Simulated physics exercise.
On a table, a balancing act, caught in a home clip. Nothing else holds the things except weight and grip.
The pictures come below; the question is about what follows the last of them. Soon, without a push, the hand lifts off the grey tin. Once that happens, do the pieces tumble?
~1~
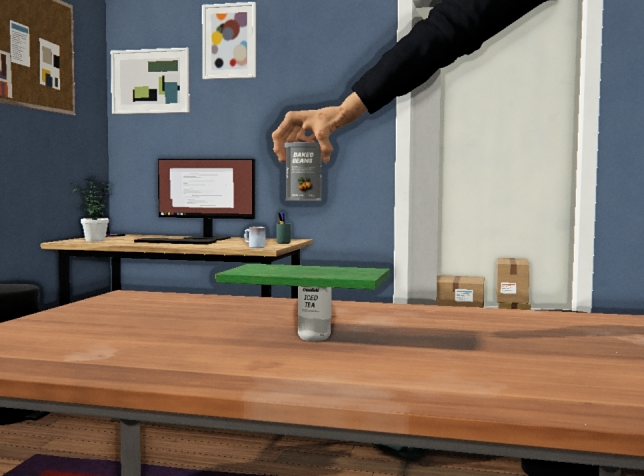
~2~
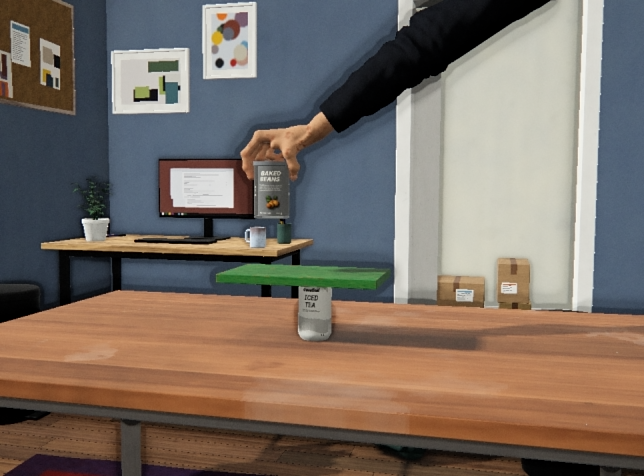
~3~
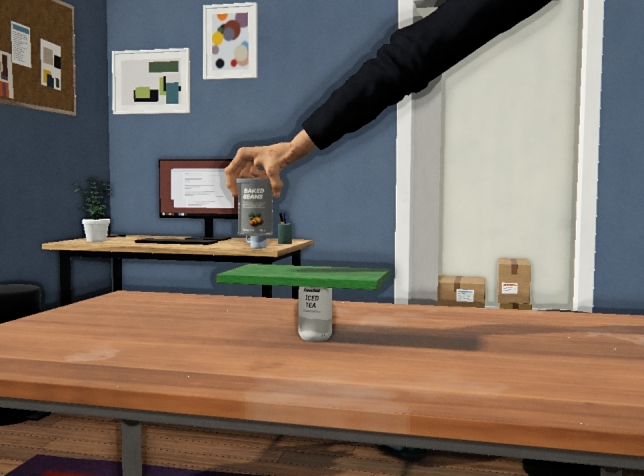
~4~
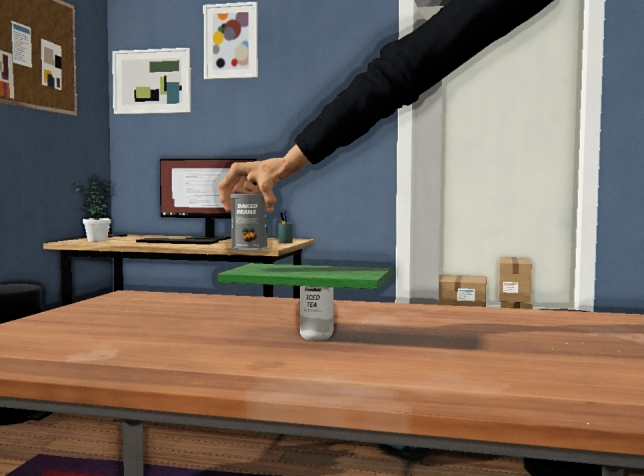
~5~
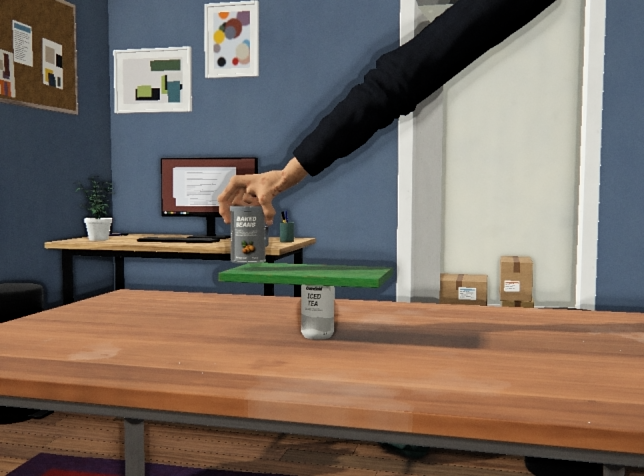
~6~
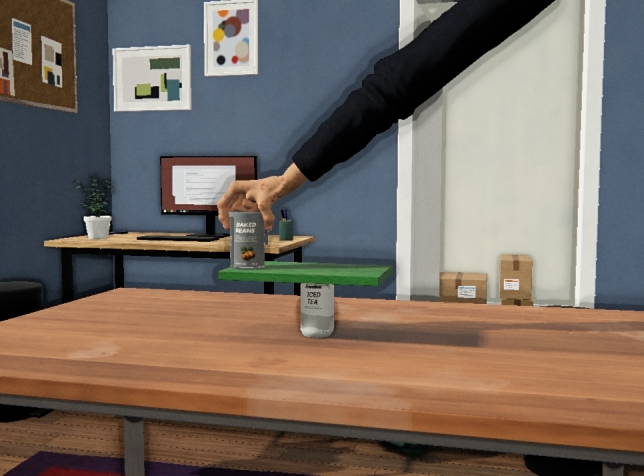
The stack is left disturbed.
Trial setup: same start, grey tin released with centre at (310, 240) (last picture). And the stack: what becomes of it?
Outcome: Stable.
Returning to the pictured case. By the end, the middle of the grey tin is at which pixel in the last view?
Roughly at pixel (173, 314).
Then, 0.30 s after the last picture, grey tin now fallen; green board tipped 28° from how it was.
Then, 0.40 s after the last picture, green board tipped 51° from how it was.
Then, 0.60 s after the last picture, green board tipped 36° from how it was.
Then, 1.00 s after the last picture, green board now fallen.
At rest, fallen, grey tin and green board; white can in place. Seen from the same camera at the end, grey tin near (173, 314). The stack loses its balance.
